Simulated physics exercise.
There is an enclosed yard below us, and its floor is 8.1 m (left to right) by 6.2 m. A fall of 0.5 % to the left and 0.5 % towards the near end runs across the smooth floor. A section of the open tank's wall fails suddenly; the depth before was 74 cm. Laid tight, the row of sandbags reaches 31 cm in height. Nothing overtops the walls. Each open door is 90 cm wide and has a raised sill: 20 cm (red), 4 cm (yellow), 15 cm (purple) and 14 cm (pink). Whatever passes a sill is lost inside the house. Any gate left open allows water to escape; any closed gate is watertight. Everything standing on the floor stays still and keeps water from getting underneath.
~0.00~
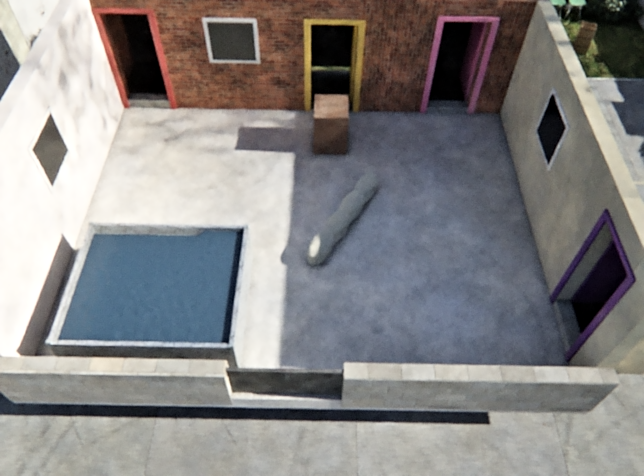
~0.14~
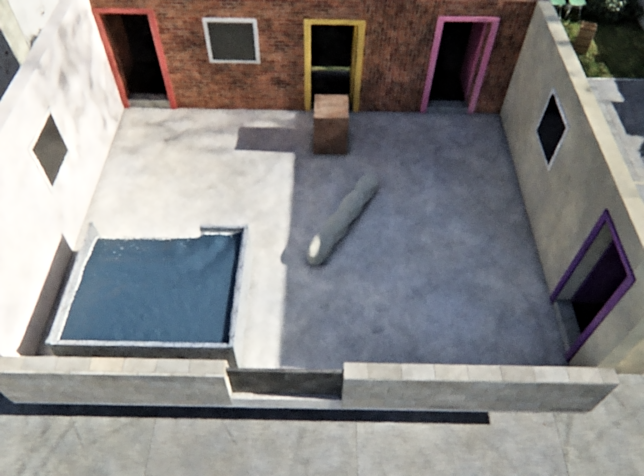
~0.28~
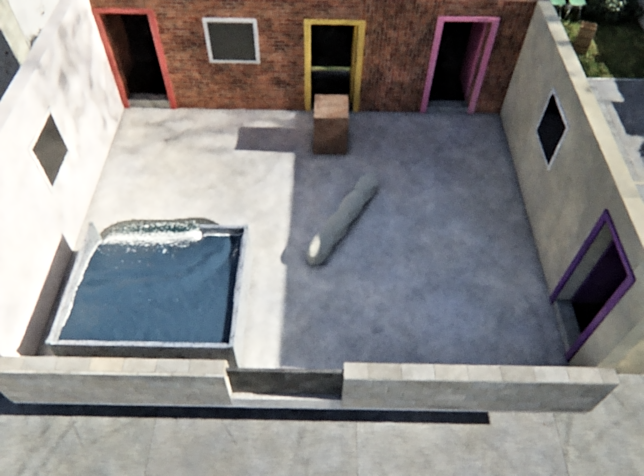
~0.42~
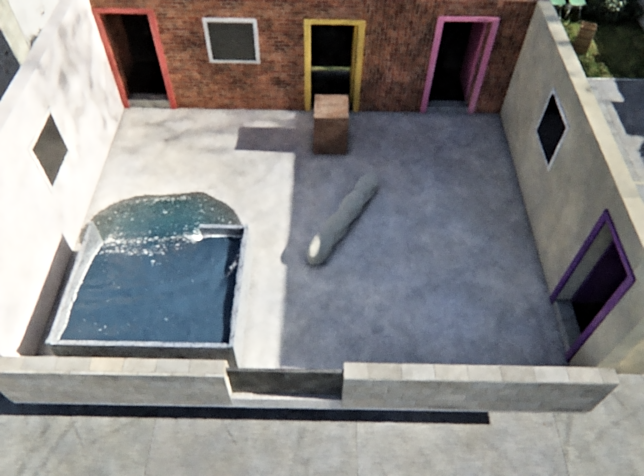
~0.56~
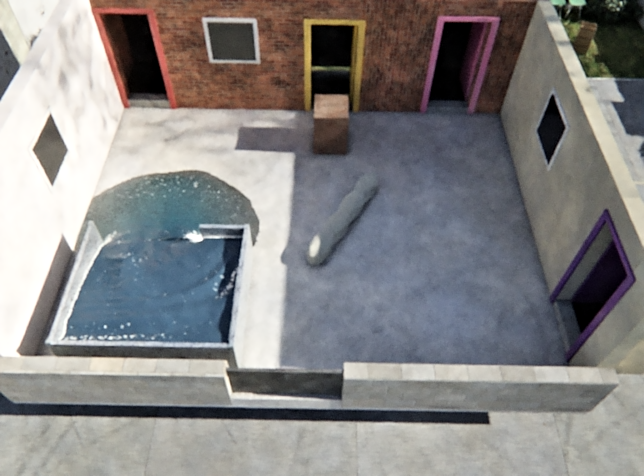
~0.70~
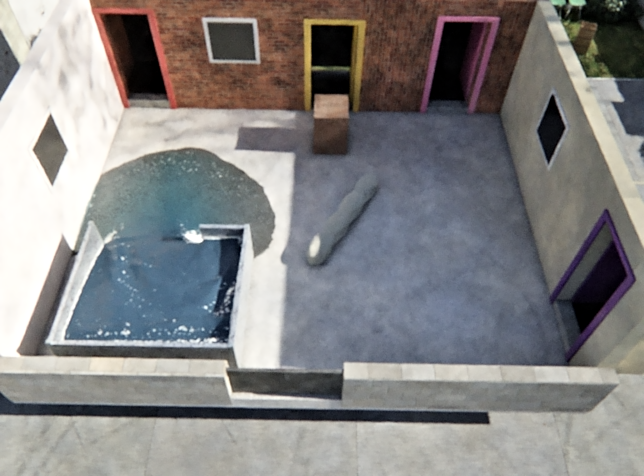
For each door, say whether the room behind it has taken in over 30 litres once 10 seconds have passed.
The red door: Over, the yellow door: Over, the purple door: Not over, the pink door: Not over.
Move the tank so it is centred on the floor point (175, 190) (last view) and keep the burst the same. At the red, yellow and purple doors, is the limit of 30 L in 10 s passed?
Red: Too much; yellow: Too much; purple: Within limit.
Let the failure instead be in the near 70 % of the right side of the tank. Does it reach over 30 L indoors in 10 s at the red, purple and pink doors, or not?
Red door doesn't reach it, purple door surpasses it, pink door surpasses it.
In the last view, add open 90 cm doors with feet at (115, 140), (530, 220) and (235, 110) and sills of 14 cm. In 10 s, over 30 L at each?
Well, the first is on the high side, the second is on the low side, and the third is on the high side.
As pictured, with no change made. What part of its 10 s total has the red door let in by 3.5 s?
90 percent or so by then.
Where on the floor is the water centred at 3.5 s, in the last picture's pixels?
Its balance point lies near (193, 194).
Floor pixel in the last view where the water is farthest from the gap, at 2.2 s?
Somewhere about (342, 113).
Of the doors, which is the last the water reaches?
Purple.
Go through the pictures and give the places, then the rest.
The first frame shows the open tank at (157, 283) is whole and still, 74 cm deep.
In the second frame, the front is at a hidden place, 0.9 m from the gap on the open tank's far side; 0.5 m2 of floor is under water; 74 cm left at the back of the open tank.
In the third frame, water pours out on the open tank's far side and has run 1.1 m, to a hidden place; typically 13 cm deep outside, 74 cm at the open tank's back.
In the fourth frame, water pours out on the open tank's far side and has run 1.5 m, to (202, 196); typically 10 cm deep outside, 74 cm at the open tank's back.
In the fifth frame, the front is at (194, 173), 2.0 m from the gap on the open tank's far side; 4.9 m2 of floor is under water; 70 cm left at the back of the open tank.
In the sixth frame, water pours out on the open tank's far side and has run 2.6 m, to (199, 152); typically 6 cm deep outside, 63 cm at the open tank's back.
After 1.4 s water covers 30 % of the floor and is deepest (39 cm) near (125, 252); red door 19 cm at the sill, 2 L in, yellow door not reached, purple door not reached, pink door not reached.
After 2.2 s water covers 30 % of the floor and is deepest (50 cm) near (141, 110); red door 47 cm at the sill, 94 L in, yellow door 8 cm at the sill, 0 L in, purple door not reached, pink door not reached.
After 3.5 s water covers 40 % of the floor and is deepest (32 cm) near (147, 145); red door 32 cm at the sill, 286 L in, yellow door 12 cm at the sill, 24 L in, purple door not reached, pink door 2 cm at the sill, 0 L in.
After 6.0 s water covers 65 % of the floor and is deepest (20 cm) near (283, 118); red door 15 cm at the sill, 324 L in, yellow door 10 cm at the sill, 107 L in, purple door not reached, pink door 3 cm at the sill, 0 L in.
After 10.0 s water covers 90 % of the floor and is deepest (19 cm) near (137, 381); red door 9 cm at the sill, 324 L in, yellow door 6 cm at the sill, 150 L in, purple door 2 cm at the sill, 0 L in, pink door 8 cm at the sill, 0 L in.
